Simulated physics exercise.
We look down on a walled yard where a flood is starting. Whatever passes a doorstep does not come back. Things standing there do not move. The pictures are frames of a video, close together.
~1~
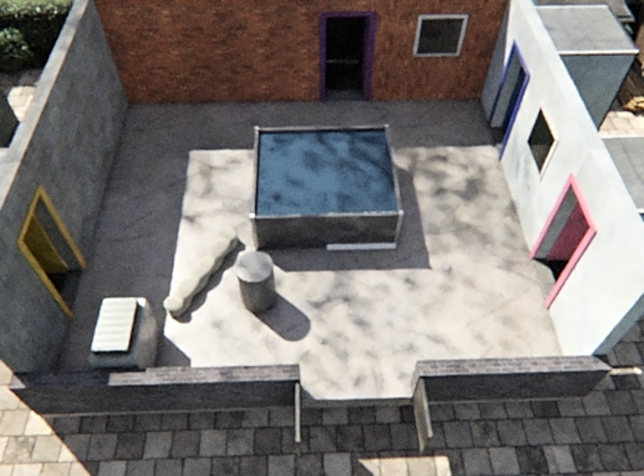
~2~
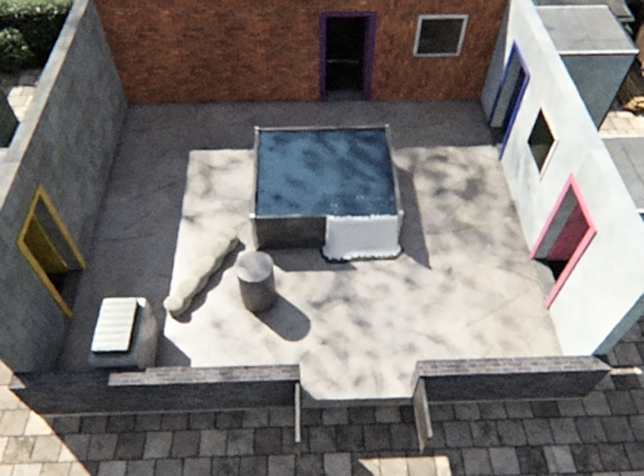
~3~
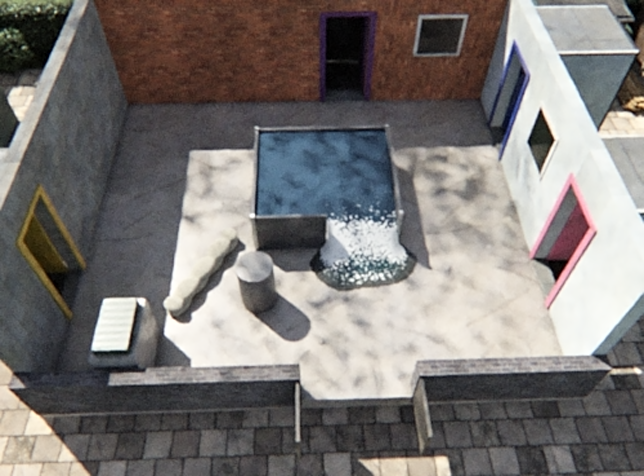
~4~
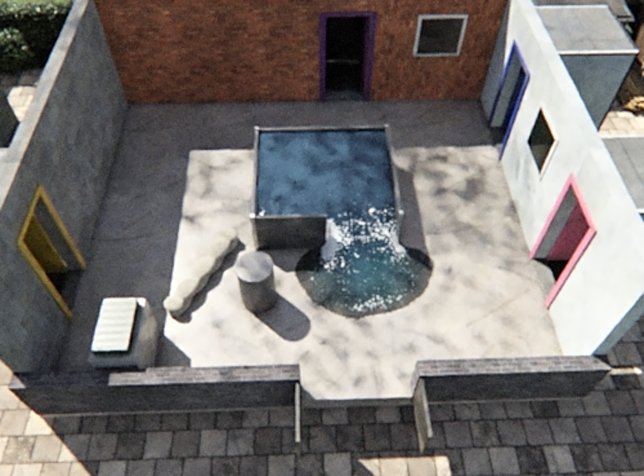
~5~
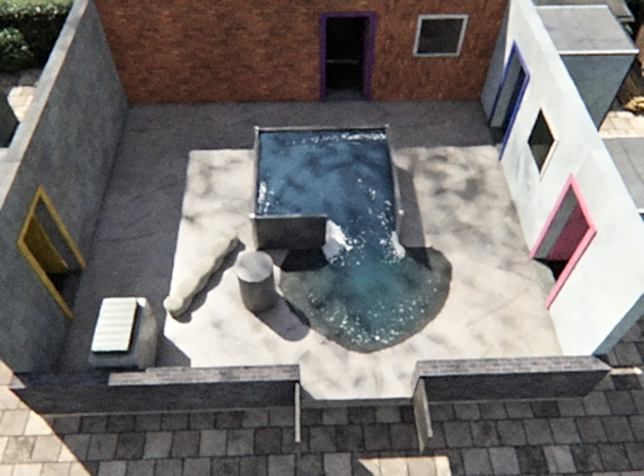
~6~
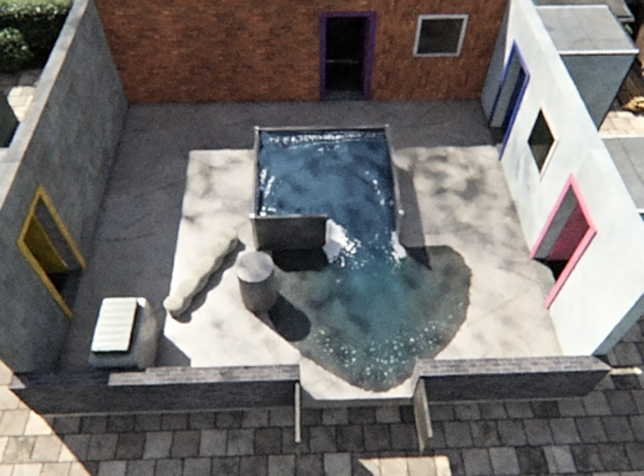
A walled yard with pale paving is seen from high above, and the camera stays still. A square tank of dark blue water stands in the middle, with a grey cylinder and a lumpy low barrier to its left, a yellow-framed opening on the left wall and a pink-framed one on the right. Water bursts from the tank's front right side, foams white, and spreads forward across the paving in a widening blue-green pool.
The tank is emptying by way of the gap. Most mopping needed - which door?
Pink door.
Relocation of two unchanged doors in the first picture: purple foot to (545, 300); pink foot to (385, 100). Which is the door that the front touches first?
I say the purple one.
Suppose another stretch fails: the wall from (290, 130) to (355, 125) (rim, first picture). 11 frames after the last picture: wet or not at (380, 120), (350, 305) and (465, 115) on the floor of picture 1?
One after the other: Flooded, free of water, wet.
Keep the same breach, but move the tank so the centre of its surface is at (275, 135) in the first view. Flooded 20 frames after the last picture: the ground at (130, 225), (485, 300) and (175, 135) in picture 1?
Log, spots in order: Unwetted / taken by the flood / unwetted.
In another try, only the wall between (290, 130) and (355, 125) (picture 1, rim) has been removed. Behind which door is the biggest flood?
It's the purple one, I reckon.
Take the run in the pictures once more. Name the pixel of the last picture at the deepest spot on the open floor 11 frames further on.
It should be close to (560, 377).
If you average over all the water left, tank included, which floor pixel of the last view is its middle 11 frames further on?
I'd say near (354, 240).
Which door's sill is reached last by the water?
I'd name the door marked purple.
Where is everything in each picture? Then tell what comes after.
In the first picture, still water in the water tank at (324, 172).
In the second picture, the front is at (400, 248), out from the gap at (361, 233).
In the third picture, water pours out at (361, 235) and has run to (331, 283).
In the fourth picture, water pours out at (361, 236) and has run to (347, 312).
In the fifth picture, the front is at (360, 348), out from the gap at (361, 236).
In the sixth picture, water pours out at (361, 236) and has run to a hidden place.
A moment on, water covers 20 % of the floor; purple door not reached, yellow door not reached, pink door not reached, blue door not reached.
Next, water covers 25 % of the floor; purple door not reached, yellow door not reached, pink door wet at the sill, nothing in, blue door not reached.
Then, water covers 35 % of the floor; purple door not reached, yellow door not reached, pink door some in, blue door not reached.
Later, water covers 60 % of the floor; purple door wet at the sill, nothing in, yellow door wet at the sill, nothing in, pink door a lot in, blue door wet at the sill, nothing in.
In the end, water covers 80 % of the floor; purple door wet at the sill, nothing in, yellow door wet at the sill, nothing in, pink door a lot in, blue door some in; the pink door has let in the most.
